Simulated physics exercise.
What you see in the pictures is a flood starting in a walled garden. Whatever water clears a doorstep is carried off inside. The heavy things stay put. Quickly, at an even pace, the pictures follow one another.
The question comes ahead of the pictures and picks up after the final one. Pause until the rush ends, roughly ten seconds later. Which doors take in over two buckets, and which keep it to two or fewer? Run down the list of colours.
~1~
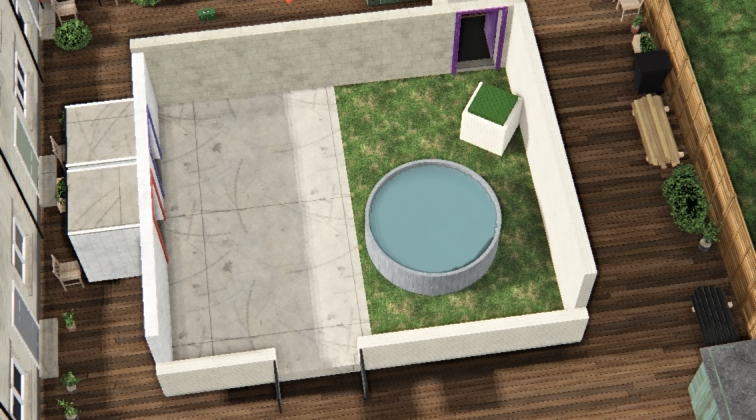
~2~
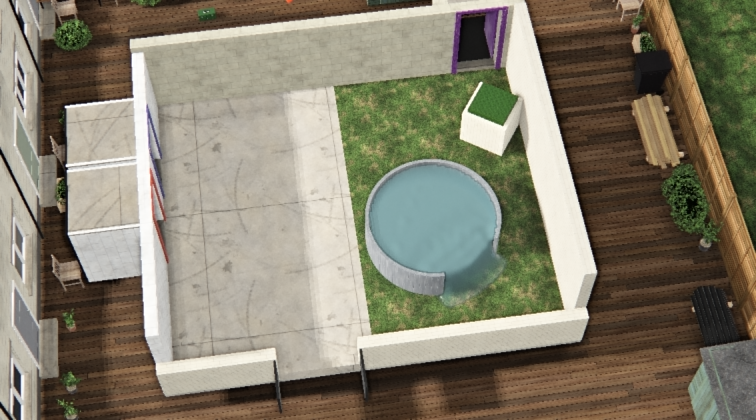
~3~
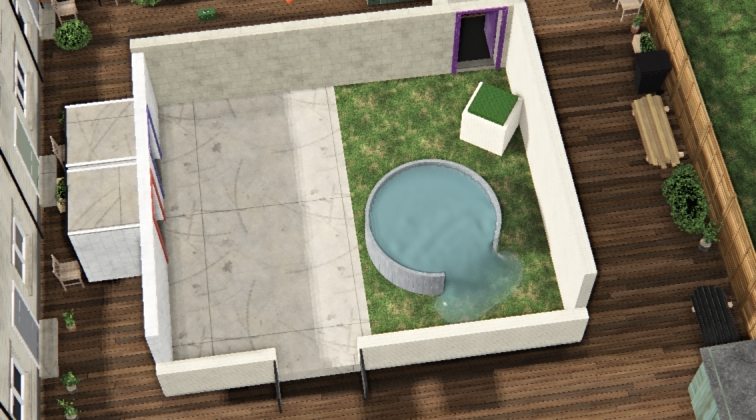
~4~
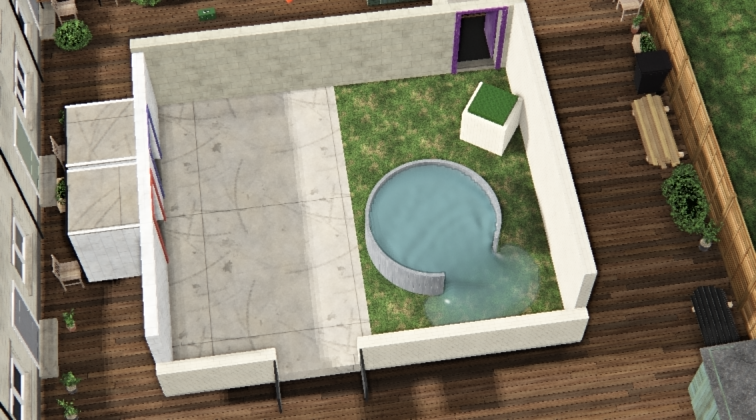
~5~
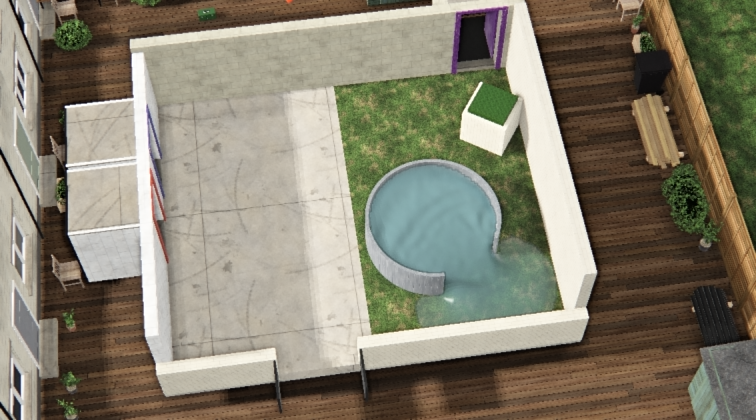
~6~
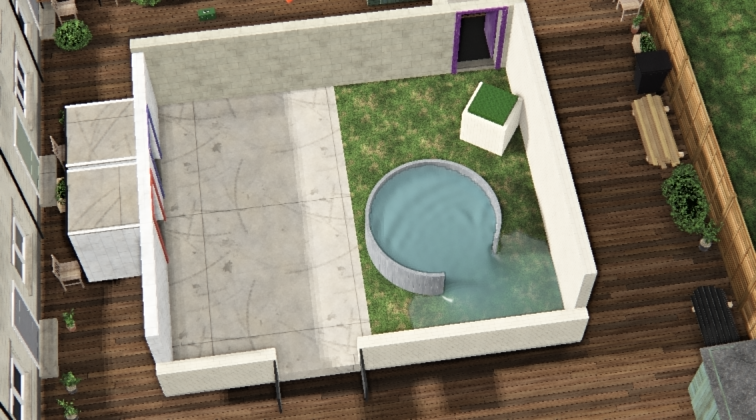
The purple door keeps it to two or fewer; the blue door keeps it to two or fewer; the red door keeps it to two or fewer.
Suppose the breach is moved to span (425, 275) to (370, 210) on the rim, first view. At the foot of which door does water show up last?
The purple-painted one, I reckon.
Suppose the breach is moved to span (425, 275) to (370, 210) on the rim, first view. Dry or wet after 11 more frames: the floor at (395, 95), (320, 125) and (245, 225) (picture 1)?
Listed order gives left alone; left alone; sopping.
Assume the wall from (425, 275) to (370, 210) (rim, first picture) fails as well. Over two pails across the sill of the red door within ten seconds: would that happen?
Outcome - red: Above threshold.
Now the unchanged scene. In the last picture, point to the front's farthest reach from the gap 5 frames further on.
I'd say near (374, 350).
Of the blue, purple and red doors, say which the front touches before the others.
I'd go with the one in purple.
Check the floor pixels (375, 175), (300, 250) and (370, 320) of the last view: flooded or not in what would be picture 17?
First spot not wet, second not wet, third soaked.
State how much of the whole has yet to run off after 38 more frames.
I'd say around 98 per cent.
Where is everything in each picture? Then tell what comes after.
The first picture shows still water in the round pool at (433, 218).
In the second picture, water pours out at (473, 274) and has run to (502, 259).
In the third picture, water pours out at (473, 275) and has run to (518, 263).
In the fourth picture, the front is at a hidden place, out from the gap at (473, 276).
In the fifth picture, the front is at (549, 309), out from the gap at (473, 276).
In the sixth picture, the front is at a hidden place, out from the gap at (473, 275).
A moment on, water covers 10 % of the floor; the purple door not reached, the blue door not reached, the red door not reached.
Next, water covers 20 % of the floor; the purple door not reached, the blue door not reached, the red door not reached.
Then, water covers 40 % of the floor; the purple door not reached, the blue door not reached, the red door not reached.
Later, water covers 80 % of the floor; the purple door wet at the sill, nothing in, the blue door not reached, the red door wet at the sill, nothing in.
In the end, water covers 100 % of the floor; the purple door wet at the sill, nothing in, the blue door wet at the sill, nothing in, the red door wet at the sill, nothing in.
